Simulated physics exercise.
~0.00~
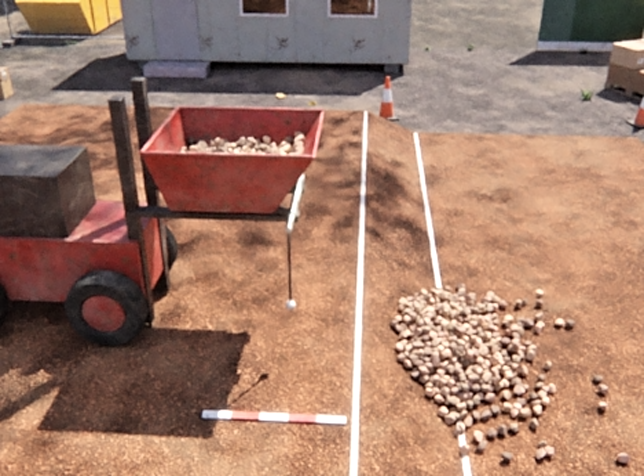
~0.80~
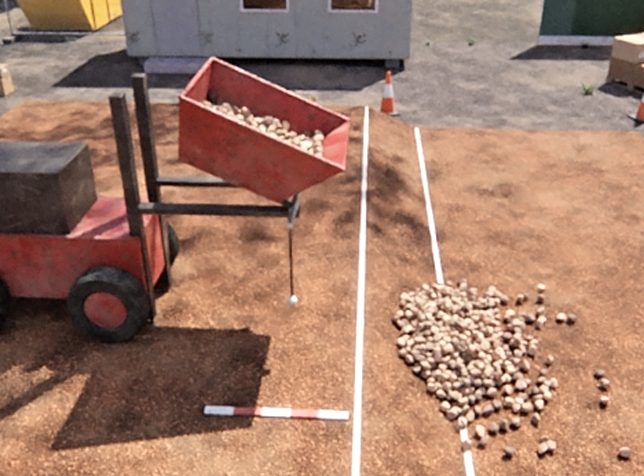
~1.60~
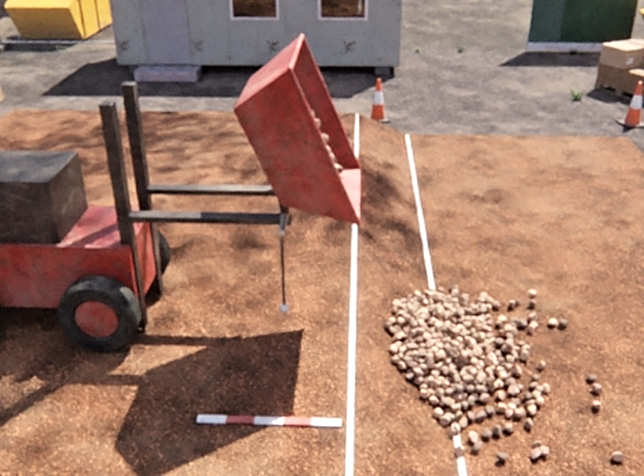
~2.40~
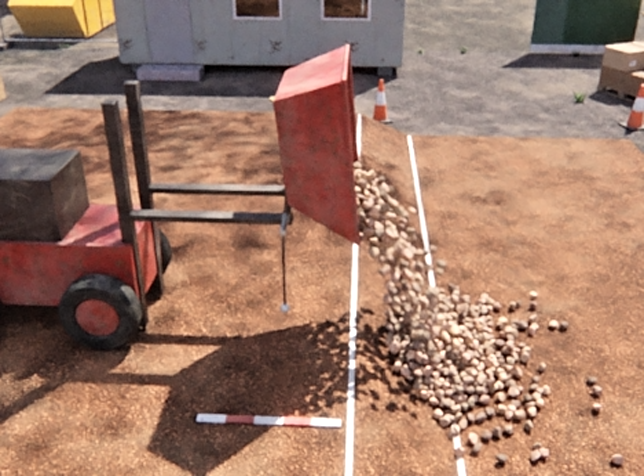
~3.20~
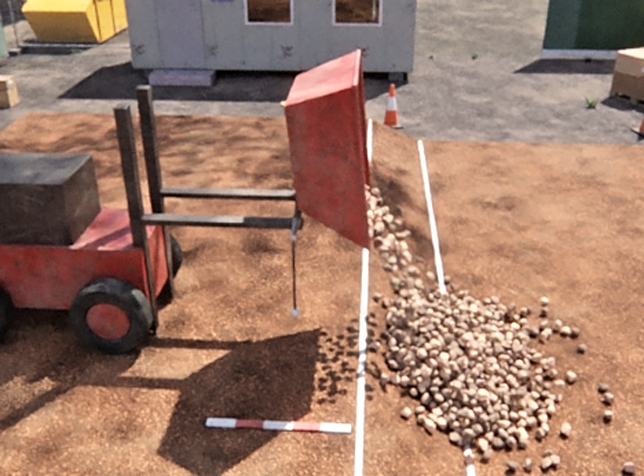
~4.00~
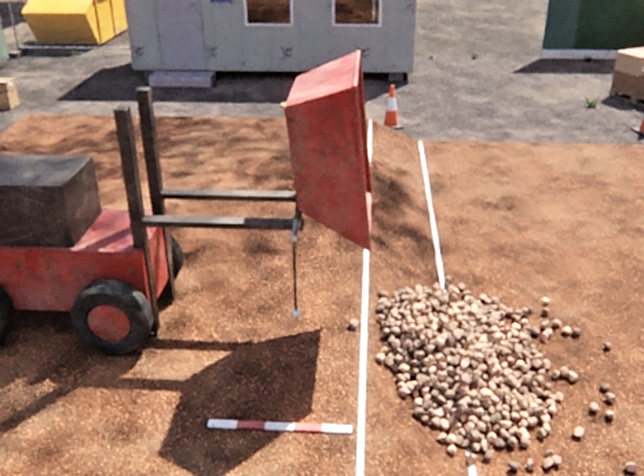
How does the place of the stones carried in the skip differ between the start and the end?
At the start the stones sit up in the raised red skip, and at the end they lie lower down and to the right, on the bank and around its foot, merged with the earlier pile.
